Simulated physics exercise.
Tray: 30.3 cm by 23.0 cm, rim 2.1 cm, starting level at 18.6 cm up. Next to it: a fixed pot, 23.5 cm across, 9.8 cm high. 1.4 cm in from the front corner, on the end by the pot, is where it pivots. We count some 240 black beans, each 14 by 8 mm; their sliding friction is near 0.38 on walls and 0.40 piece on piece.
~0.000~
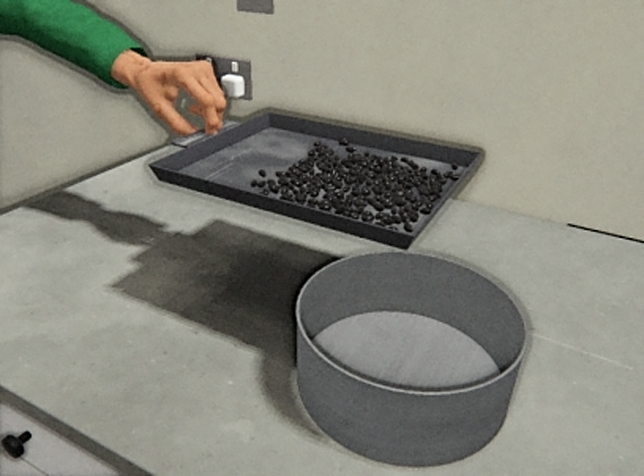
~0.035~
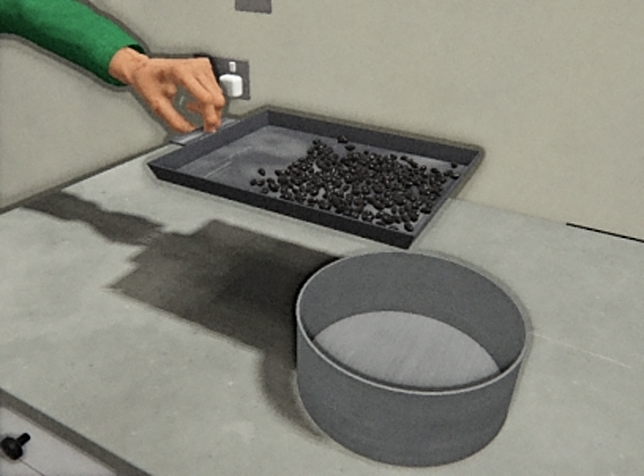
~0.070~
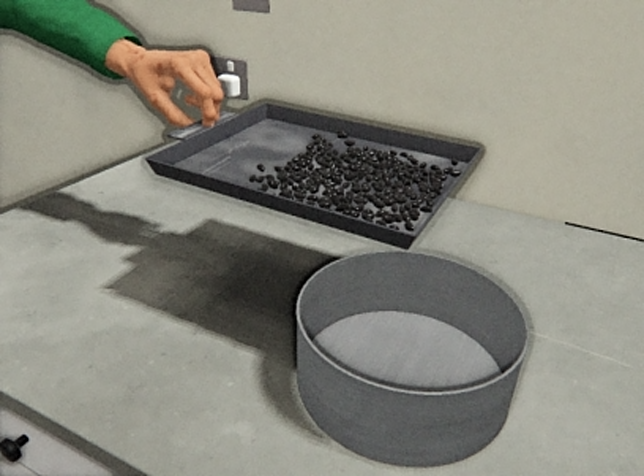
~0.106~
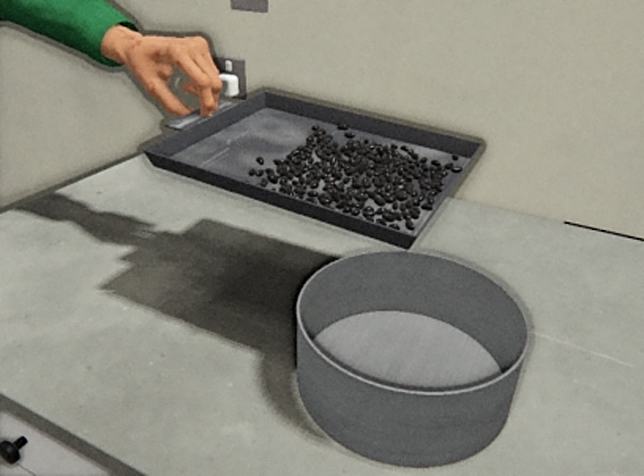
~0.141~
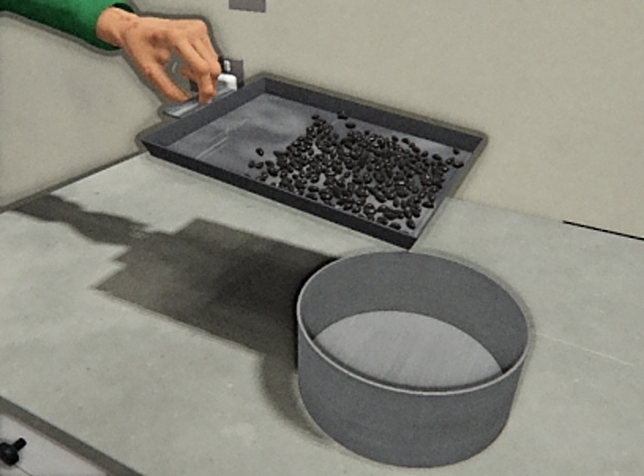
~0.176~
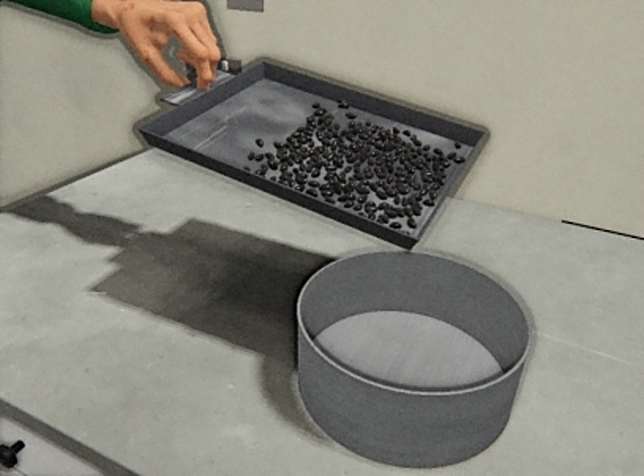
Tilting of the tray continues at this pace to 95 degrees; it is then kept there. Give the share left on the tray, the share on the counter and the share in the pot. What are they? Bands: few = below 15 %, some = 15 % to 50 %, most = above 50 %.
Tray: Few, counter: Few, pot: Most.
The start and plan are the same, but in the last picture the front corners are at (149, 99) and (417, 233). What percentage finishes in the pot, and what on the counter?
You'd end with pot at 80 and counter at 20.
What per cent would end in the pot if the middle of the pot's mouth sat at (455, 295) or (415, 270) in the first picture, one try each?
About 65 percent the first time and about 5 percent the second.
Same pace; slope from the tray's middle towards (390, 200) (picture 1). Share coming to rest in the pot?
About 90 per cent.
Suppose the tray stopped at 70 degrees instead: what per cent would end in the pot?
Around 90 in a hundred.
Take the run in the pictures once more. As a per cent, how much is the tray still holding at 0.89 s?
It comes to near 50 per cent.
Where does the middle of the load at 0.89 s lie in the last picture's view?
Estimated centre of load: Around (441, 256).
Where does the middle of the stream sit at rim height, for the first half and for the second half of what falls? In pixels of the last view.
Early half: About (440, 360); late half: (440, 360).
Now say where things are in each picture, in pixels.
The first frame shows tray tilt 0 degrees, front corners at (157, 164) and (409, 230); middle of the pieces at (355, 186); pot at (409, 309).
The second frame shows tray tilt 0 degrees, front corners at (156, 162) and (409, 230); middle of the pieces at (355, 185).
The third frame shows tray tilt 2 degrees, front corners at (154, 157) and (410, 230); middle of the pieces at (355, 182).
The fourth frame shows tray tilt 4 degrees, front corners at (152, 149) and (411, 231), lowest corner right front; middle of the pieces at (355, 177).
The fifth frame shows tray tilt 8 degrees, front corners at (150, 138) and (413, 232), lowest corner right front; middle of the pieces at (356, 171).
The sixth frame shows tray tilt 11 degrees, front corners at (148, 127) and (414, 233), lowest corner right front; middle of the pieces at (357, 166); pot at (412, 309). Its pace works out near 95 degrees a second.
Then, at 0.60 s, tilt 51 degrees; the tray holds 100 %, the pot 0 %.
After 0.89 s, tilt 79 degrees; the tray holds 50 %, the pot 25 %.
Then, at 1.27 s, tilt 95 degrees; the tray holds 0 %, the pot 100 %.
At rest (2.0 s), tray 0 %, counter 0 %, pot 100 %.
